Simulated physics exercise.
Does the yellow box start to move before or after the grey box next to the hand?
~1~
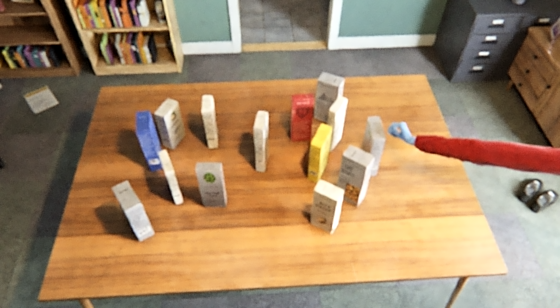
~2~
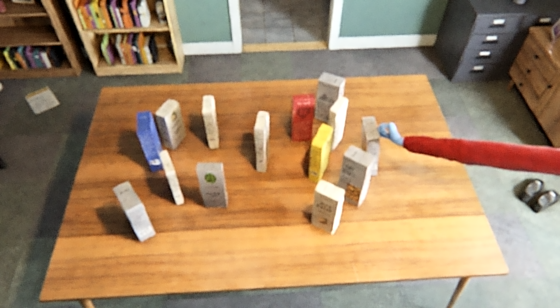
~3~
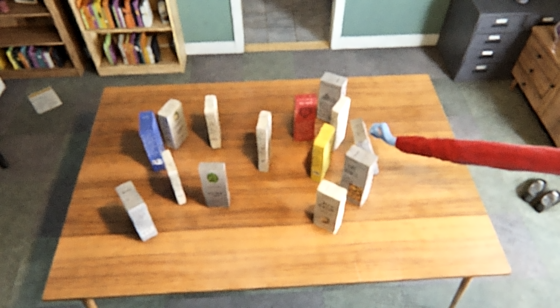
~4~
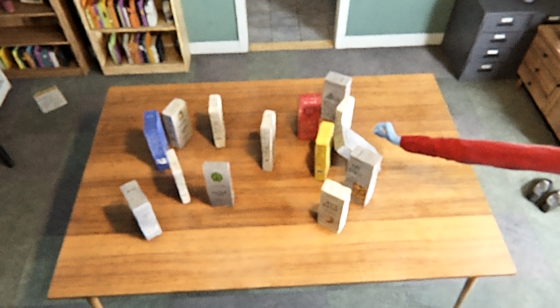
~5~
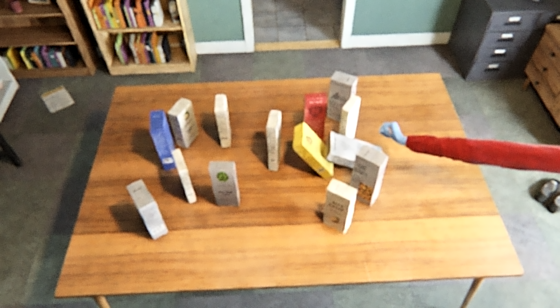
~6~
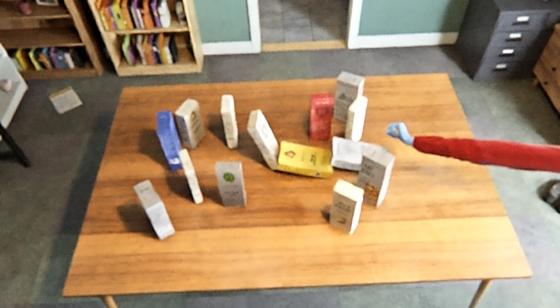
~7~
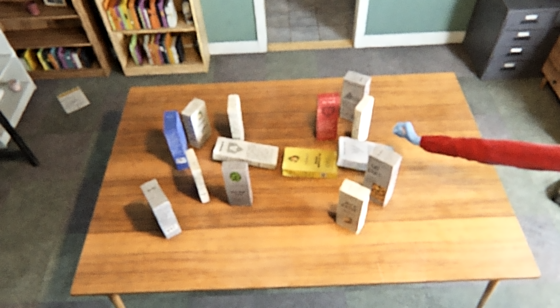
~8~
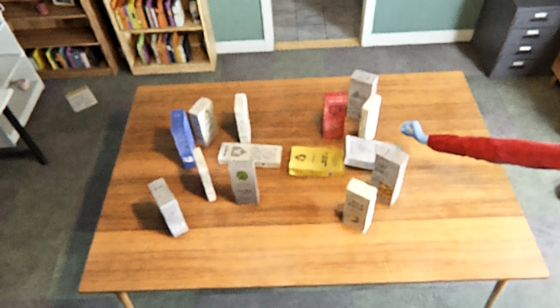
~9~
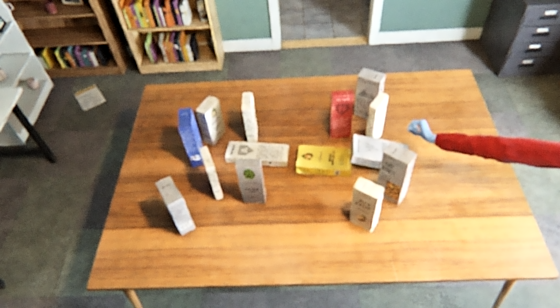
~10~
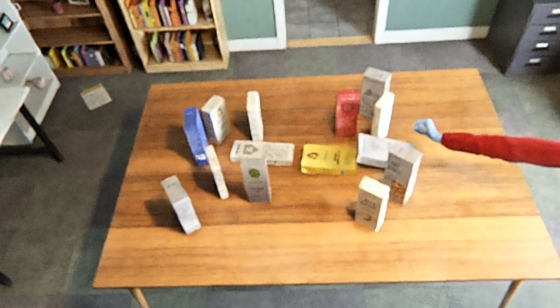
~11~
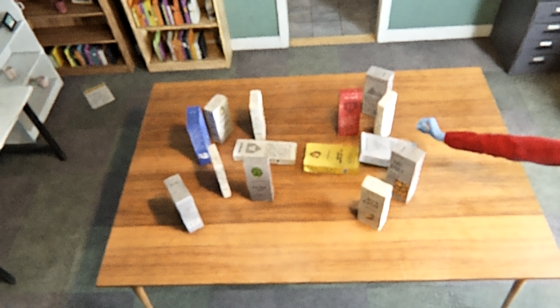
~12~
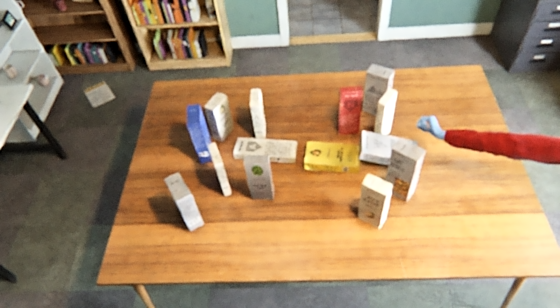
The yellow box starts to move after the grey box next to the hand, which is already tipping left while the yellow one still stands upright.
